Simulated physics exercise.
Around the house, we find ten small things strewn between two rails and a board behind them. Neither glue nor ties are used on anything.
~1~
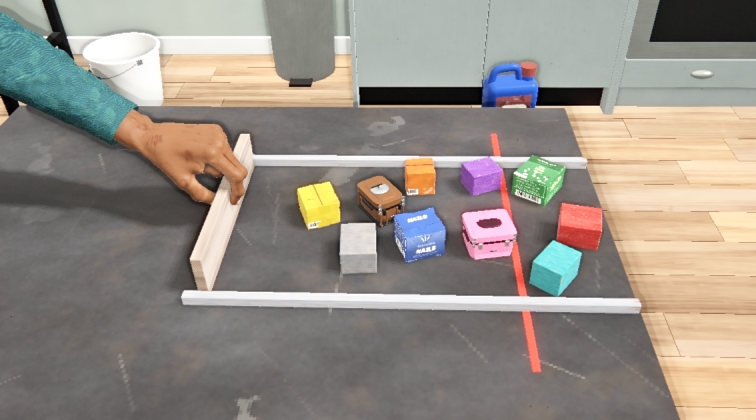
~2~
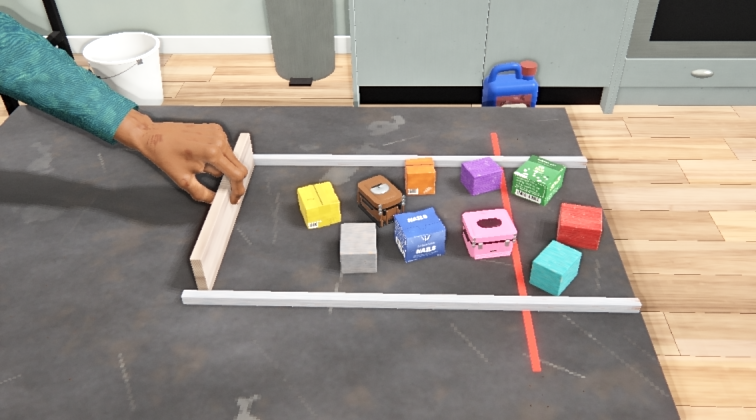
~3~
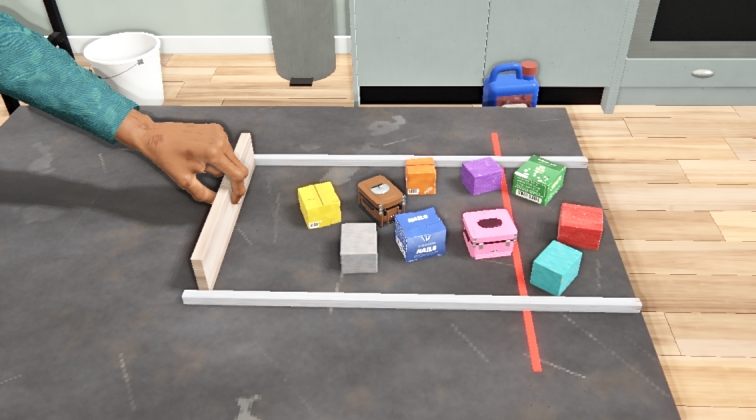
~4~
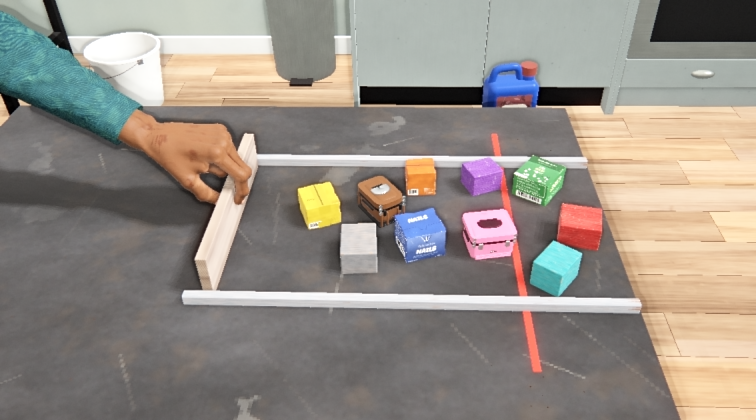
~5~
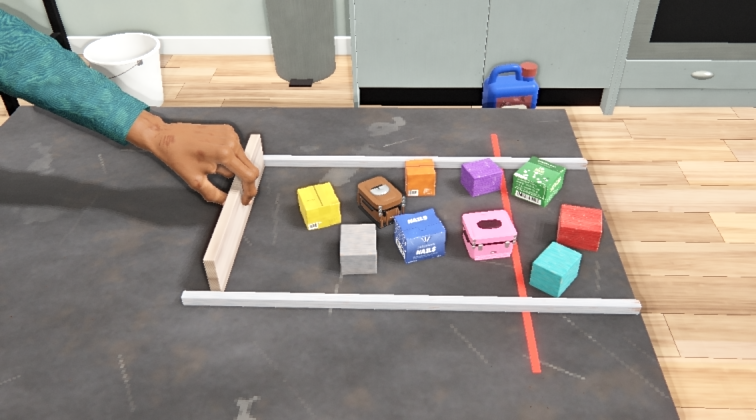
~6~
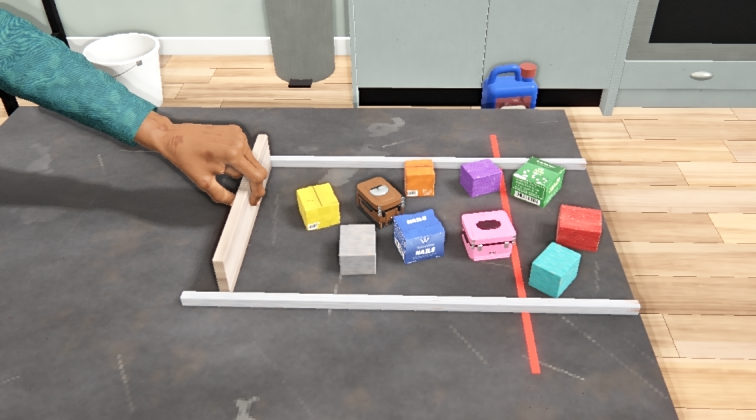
A hand in a teal patterned sleeve holds a wooden board upright at the left of a dark tabletop in a kitchen, seen from above at an angle. Between two pale rails sit yellow, brown, orange, grey, blue, purple and pink items, with green, red and turquoise ones by a red line at right. The board slides slightly right while the items and view stay still.
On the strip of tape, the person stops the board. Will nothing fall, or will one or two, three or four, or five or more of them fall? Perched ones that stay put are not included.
One or two fall.
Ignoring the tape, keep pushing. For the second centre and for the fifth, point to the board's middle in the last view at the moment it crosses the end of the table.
Its middle is around (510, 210) and later (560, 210).
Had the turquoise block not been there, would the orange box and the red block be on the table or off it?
So the orange box is still there and the red block goes off the edge.
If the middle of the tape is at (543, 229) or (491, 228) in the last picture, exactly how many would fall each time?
Try 1: 3; try 2: 1.
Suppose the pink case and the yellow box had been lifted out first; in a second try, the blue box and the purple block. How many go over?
In order, the numbers are 0 and 0.
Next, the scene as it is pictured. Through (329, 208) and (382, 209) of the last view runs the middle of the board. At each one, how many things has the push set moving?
Tally at point one: 2; at point two: 5.
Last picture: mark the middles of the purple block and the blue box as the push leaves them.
Approximately (545, 173) for one, approximately (571, 238) for the other.
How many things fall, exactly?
Exactly 1.
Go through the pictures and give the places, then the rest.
The first frame shows red block (579, 226); green box (538, 180); turquoise block (555, 269); board (227, 206); tape (511, 227).
The second frame shows green box (538, 180); brown case (380, 201).
The third frame shows turquoise block (556, 268); board (227, 206).
The fourth frame shows red block (580, 227); orange box (420, 177).
The fifth frame shows green box (538, 181); purple block (481, 177).
The sixth frame shows red block (578, 228); green box (538, 182); turquoise block (555, 270); board (246, 207); tape (510, 228).
Early on, none off yet; red block at rest near (578, 228); green box at rest near (538, 182); turquoise block at rest near (555, 270).
Finally, the number that fall off is one or two; lost, red block.
